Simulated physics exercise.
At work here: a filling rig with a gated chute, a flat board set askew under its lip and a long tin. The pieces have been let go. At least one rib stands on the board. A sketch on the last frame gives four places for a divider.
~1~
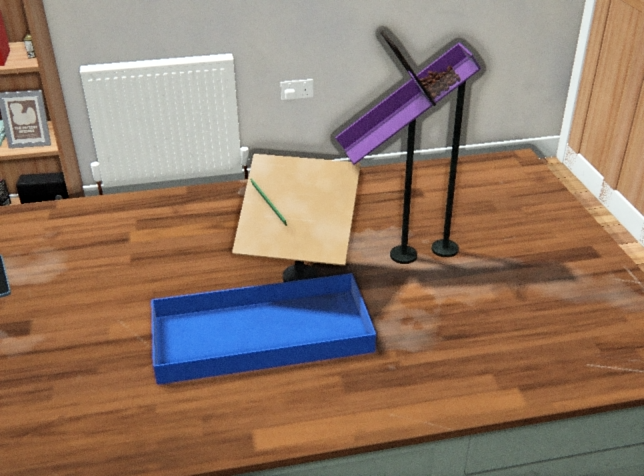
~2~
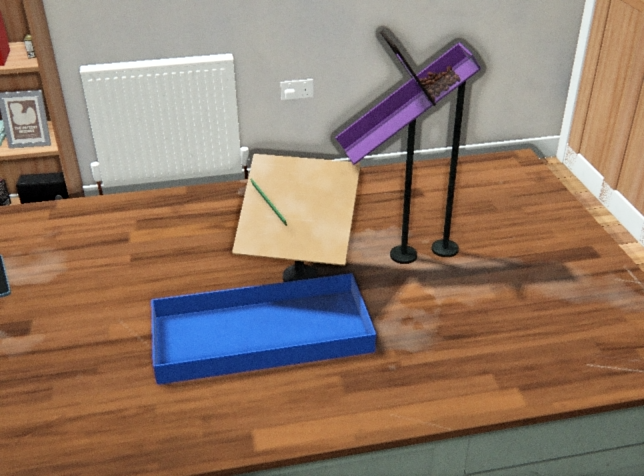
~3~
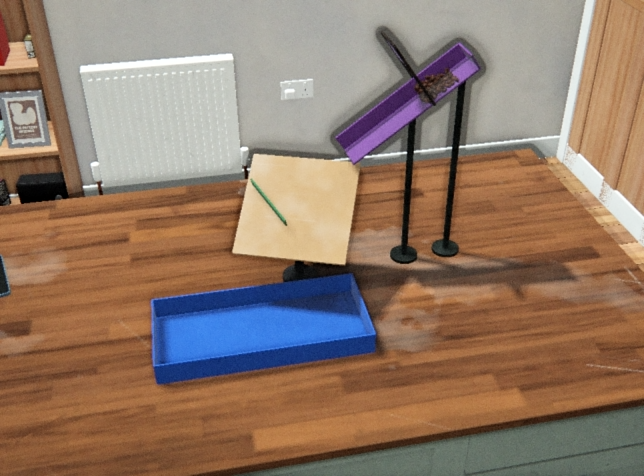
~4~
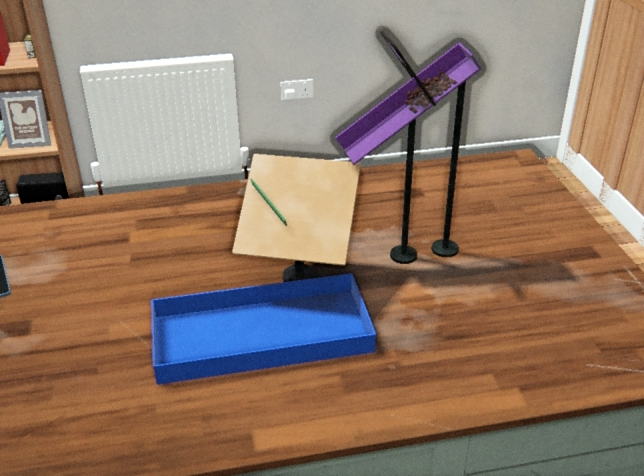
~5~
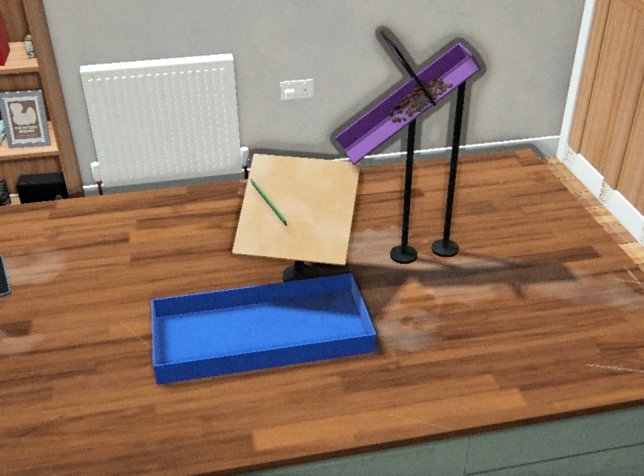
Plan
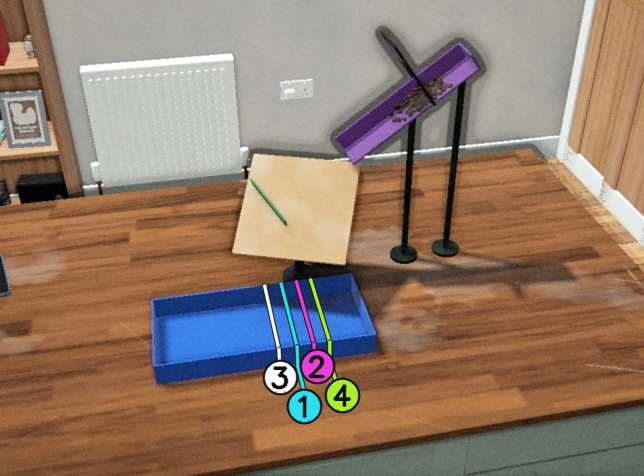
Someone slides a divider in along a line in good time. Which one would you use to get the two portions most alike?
Line 1.
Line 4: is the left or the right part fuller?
Left.
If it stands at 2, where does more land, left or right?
More lands on the left.
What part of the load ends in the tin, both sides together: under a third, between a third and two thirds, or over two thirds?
It is over two thirds.
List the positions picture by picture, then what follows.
Load behind the gate (435, 83), flat chocolate drops; lip of the chute (349, 157), sloping gently, in the first picture.
Middle of the board (298, 207), tilted fairly steeply; middle of its low edge (288, 259); of its high edge (307, 158), in the second picture.
Front corners of the tin (154, 366) and (375, 334), empty; front of the load (423, 100), in the third picture.
Middle of the load (425, 92); its front (412, 109), roughly a quarter of the way to the lip; rib from (251, 179) to (285, 221), in the fourth picture.
Middle of the load (422, 97); its front (395, 120), roughly a third of the way to the lip, in the fifth picture.
On the marked copy, line 1 crosses the front rim at (296, 345); line 2 crosses the front rim at (313, 343); line 3 crosses the front rim at (278, 348); line 4 crosses the front rim at (329, 341).
With 1, of what is caught, roughly a third on the left of the divider, roughly two thirds on the right.
With 2, of what is caught, almost all on the left of the divider, just a few on the right.
With 3, of what is caught, about a tenth on the left of the divider, the larger part on the right.
With 4, of what is caught, every piece on the left of the divider, not one piece on the right.
